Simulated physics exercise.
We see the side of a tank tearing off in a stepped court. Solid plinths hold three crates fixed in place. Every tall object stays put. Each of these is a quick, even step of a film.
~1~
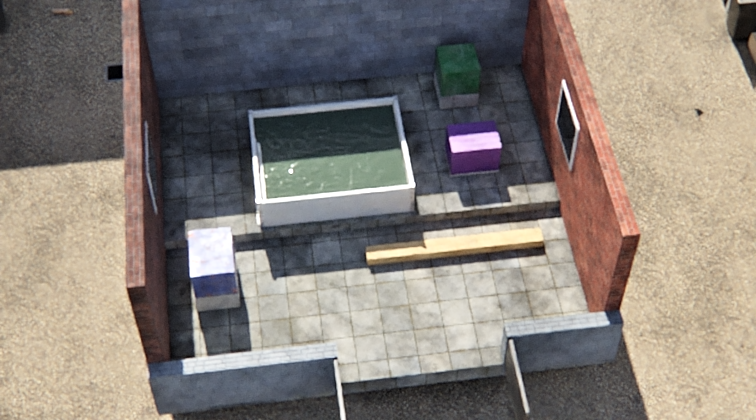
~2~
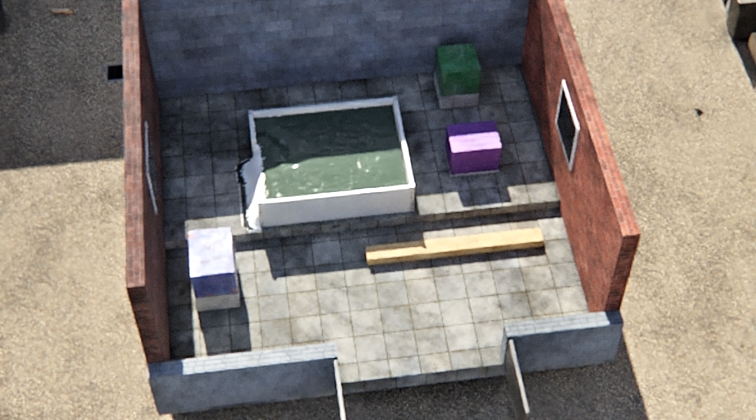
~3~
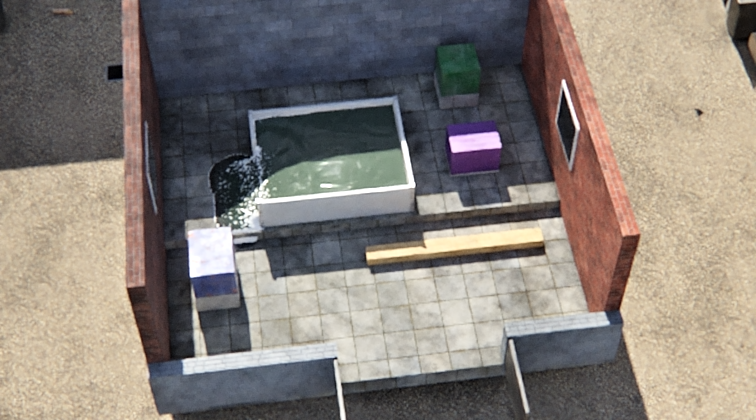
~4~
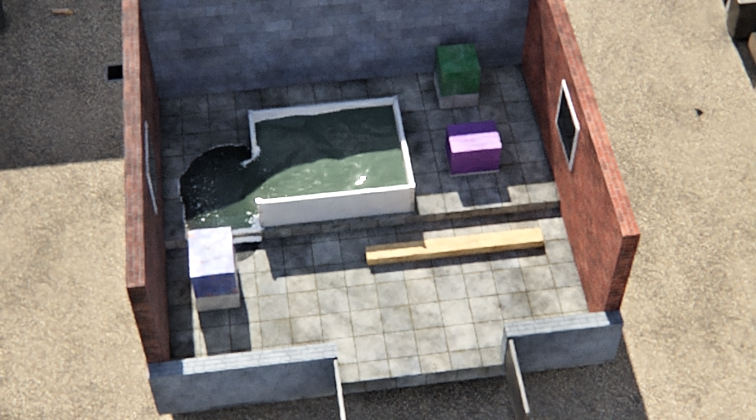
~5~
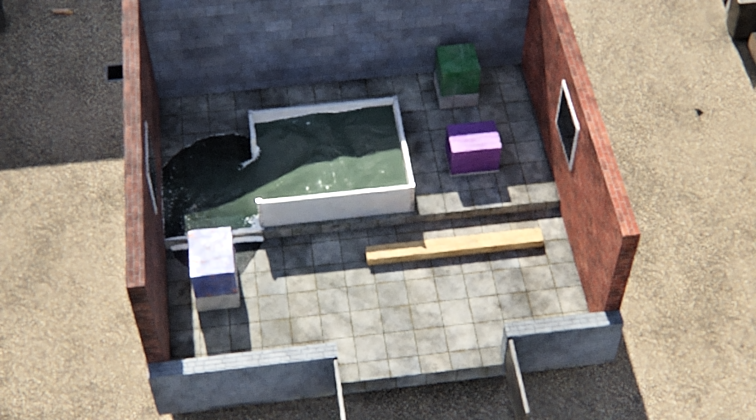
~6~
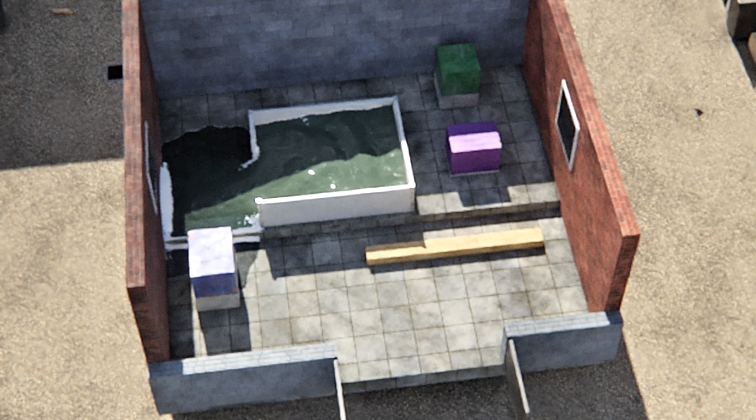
The clip shows a white-walled tank of dark green water in a paved, walled court; its left side breaks open and water pours out, spreading leftward across the paving to the brick wall while the coloured boxes stay still.
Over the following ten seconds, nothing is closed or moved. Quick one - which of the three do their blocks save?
One by one: The purple crate is touched by water; the blue crate remains untouched by water; the green crate remains untouched by water.
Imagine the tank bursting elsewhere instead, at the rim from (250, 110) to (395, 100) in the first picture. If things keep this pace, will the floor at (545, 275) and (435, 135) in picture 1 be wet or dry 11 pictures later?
Going point by point, the first is high and dry and the second is waterlogged.
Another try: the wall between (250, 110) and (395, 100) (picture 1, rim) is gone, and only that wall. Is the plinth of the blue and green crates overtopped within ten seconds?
The blue crate is not reached; the green crate is reached.
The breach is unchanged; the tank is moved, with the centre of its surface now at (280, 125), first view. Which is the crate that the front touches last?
I'd go with the one in purple.
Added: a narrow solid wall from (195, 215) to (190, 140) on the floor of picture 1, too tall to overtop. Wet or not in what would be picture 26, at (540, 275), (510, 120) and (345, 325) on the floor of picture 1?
One by one: Spared, spared, soaked.
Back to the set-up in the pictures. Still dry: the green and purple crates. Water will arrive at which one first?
The crate marked green, I say.
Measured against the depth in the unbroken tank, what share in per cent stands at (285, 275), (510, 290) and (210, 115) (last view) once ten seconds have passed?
Some 6, 16 and 12 in a hundred.
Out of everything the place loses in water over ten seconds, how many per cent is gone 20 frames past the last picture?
Share gone: About 0 %.
A moment on, water covers 15 % of the floor; the purple crate not reached, the blue crate water round its plinth, the green crate not reached.
Next, water covers 25 % of the floor; the purple crate not reached, the blue crate water round its plinth, the green crate not reached.
Then, water covers 50 % of the floor; the purple crate not reached, the blue crate water round its plinth, the green crate not reached.
Later, water covers 85 % of the floor; the purple crate water round its plinth, the blue crate water round its plinth, the green crate water round its plinth.
In the end, water covers 95 % of the floor; the purple crate was topped, the blue crate stayed above the water, the green crate stayed above the water.
